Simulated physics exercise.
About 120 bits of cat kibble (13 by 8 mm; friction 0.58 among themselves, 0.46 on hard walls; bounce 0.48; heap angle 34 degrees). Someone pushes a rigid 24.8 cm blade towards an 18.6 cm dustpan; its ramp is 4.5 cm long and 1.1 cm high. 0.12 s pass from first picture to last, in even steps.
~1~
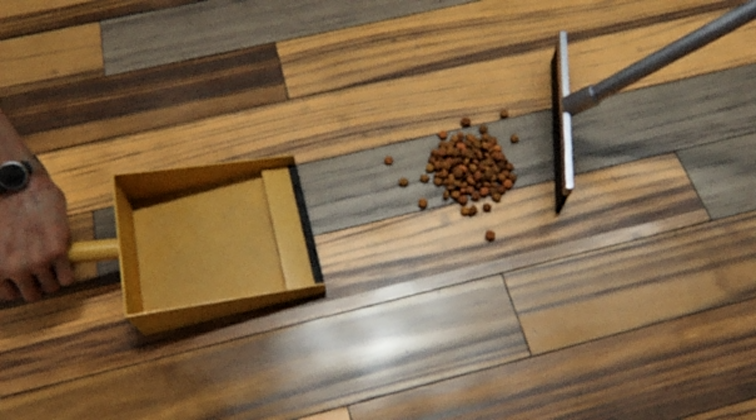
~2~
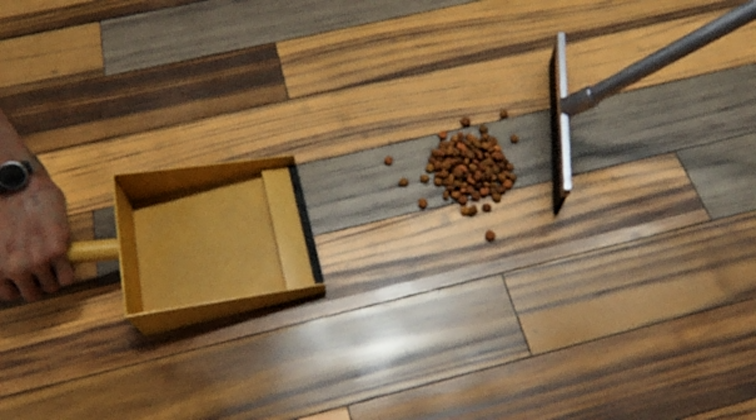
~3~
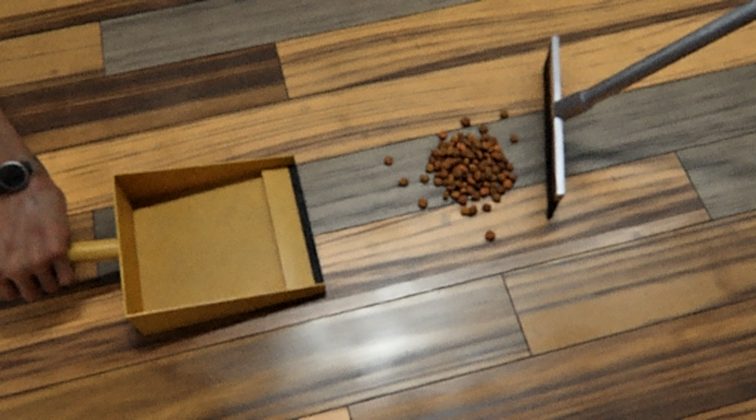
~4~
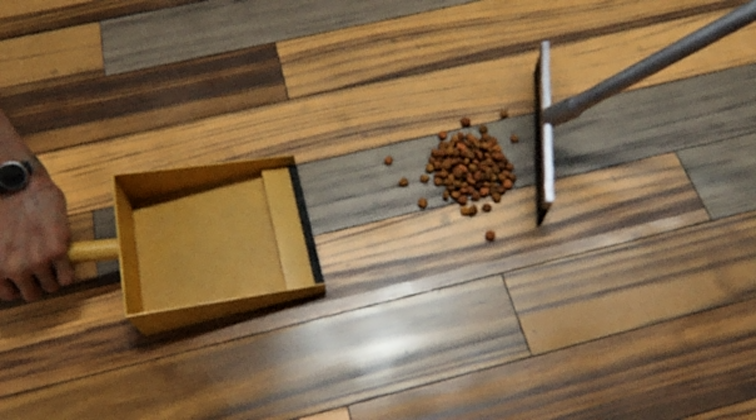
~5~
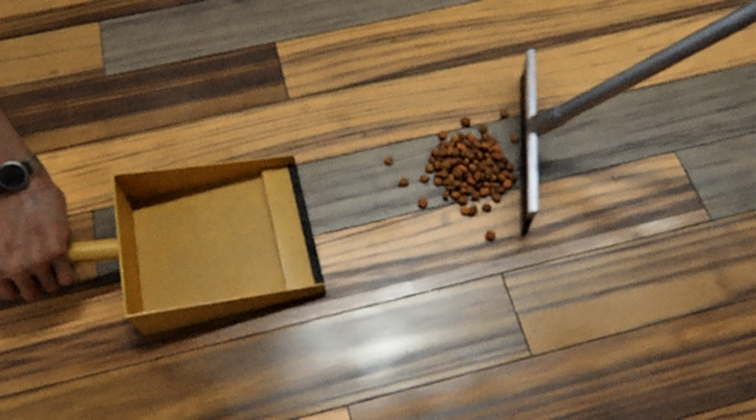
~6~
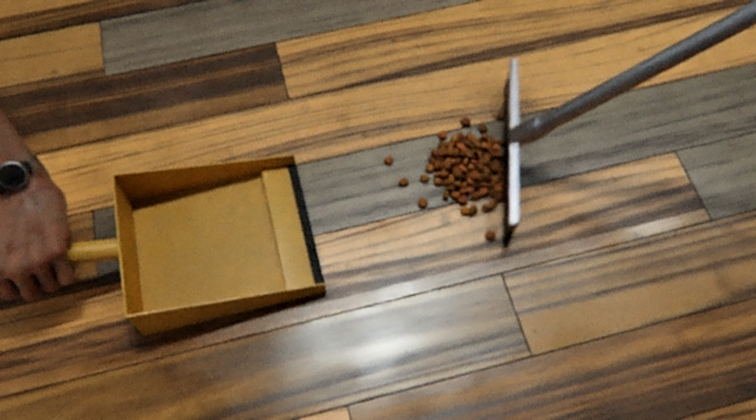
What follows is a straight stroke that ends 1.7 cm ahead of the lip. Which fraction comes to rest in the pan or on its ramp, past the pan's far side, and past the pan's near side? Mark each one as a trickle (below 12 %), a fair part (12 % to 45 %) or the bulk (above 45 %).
In the pan or on its ramp: A fair part; past the pan's far side: A fair part; past the pan's near side: A trickle.
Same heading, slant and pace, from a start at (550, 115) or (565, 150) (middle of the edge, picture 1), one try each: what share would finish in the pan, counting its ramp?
Some 20 and 15 per cent.
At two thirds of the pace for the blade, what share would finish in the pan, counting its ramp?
Then near 5 in a hundred.
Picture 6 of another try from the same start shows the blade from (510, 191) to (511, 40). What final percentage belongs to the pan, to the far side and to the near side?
Pan 20 % / far 50 % / near 0 %.
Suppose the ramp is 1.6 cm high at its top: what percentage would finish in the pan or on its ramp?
I'd put it near 20 per cent, ramp counted.
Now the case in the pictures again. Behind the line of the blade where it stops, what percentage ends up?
Something like 0 per cent, roughly.
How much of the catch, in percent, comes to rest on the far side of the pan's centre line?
Share: Approx. 40 %.
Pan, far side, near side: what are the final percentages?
Pan: 20%. Far side: 25%. Near side: 5%.
Then, 0.11 s after the last picture, middle of the blade 15 cm from the lip; 0 % over the lip, far side 15 %, near side 0 %.
Then, 0.18 s after the last picture, middle of the blade 8 cm from the lip; 0 % over the lip, far side 20 %, near side 0 %.
Then, 0.39 s after the last picture, middle of the blade 6 cm from the lip; 20 % over the lip, far side 30 %, near side 5 %.
In the end, pan 20 %, far side 25 %, near side 5 %, in front of the lip or behind the blade 50 %.
